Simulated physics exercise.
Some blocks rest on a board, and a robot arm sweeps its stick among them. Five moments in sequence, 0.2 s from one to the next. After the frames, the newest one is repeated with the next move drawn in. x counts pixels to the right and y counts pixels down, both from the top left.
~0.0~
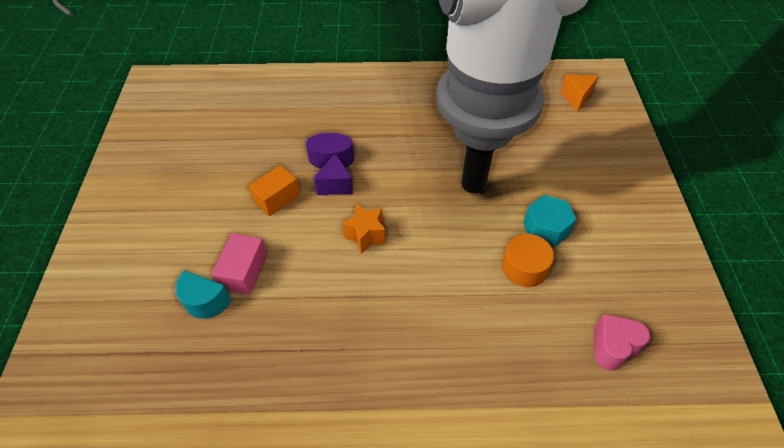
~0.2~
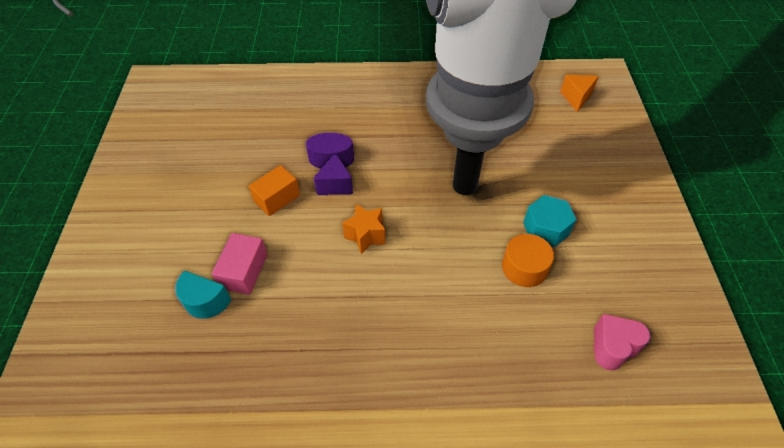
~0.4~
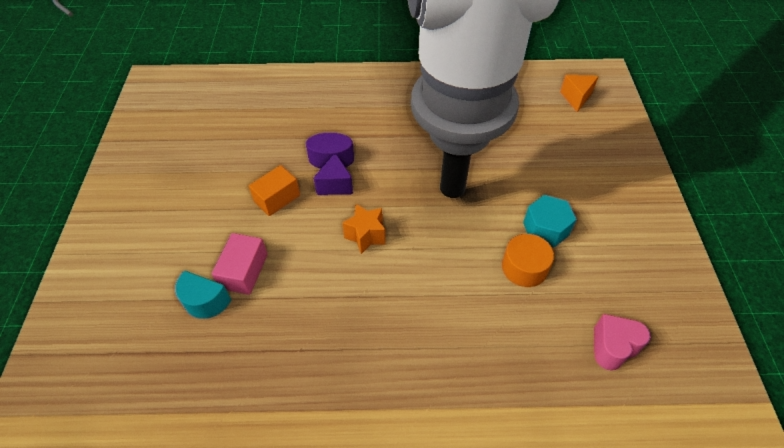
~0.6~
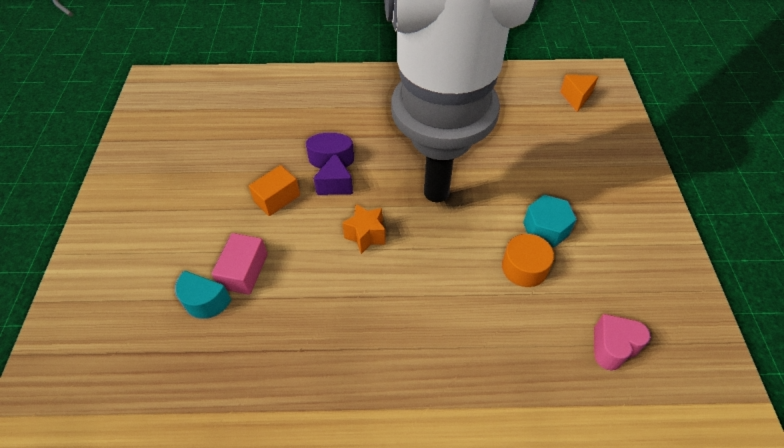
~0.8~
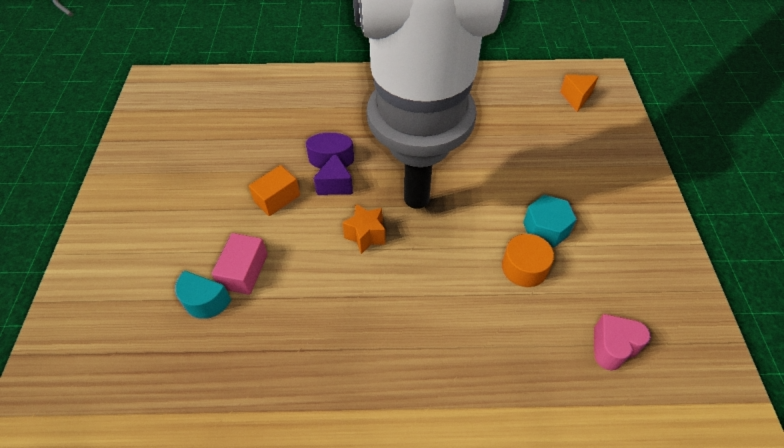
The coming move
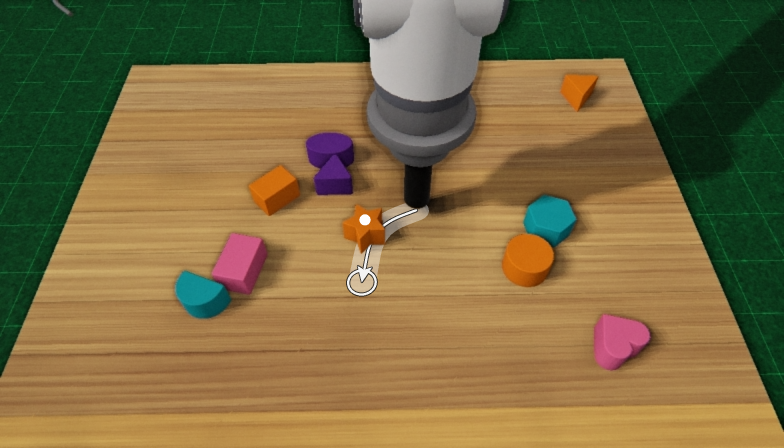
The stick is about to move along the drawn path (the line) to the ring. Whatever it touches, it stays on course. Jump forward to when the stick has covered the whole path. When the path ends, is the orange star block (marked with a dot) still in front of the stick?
Going by the path, no.
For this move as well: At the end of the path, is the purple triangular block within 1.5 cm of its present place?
It seems so.
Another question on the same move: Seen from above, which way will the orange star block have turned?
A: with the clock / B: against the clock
A
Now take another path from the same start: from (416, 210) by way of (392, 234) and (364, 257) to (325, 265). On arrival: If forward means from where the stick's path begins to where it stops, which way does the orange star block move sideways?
It goes right.
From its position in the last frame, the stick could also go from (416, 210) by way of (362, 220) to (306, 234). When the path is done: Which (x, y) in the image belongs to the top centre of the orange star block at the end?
At the end it should sit near (337, 236).
The line goes from (416, 210) over (386, 224) and (368, 250) to (362, 282); the dot is on the orange star block.
On the path given first. One third of the way, stick (385, 214); orange star block (356, 226).
Two thirds of the way, stick (367, 240); orange star block (331, 246), turned 25° clockwise.
At the end, stick (361, 272); purple triangular block unmoved; orange star block (326, 253), turned 70° clockwise.
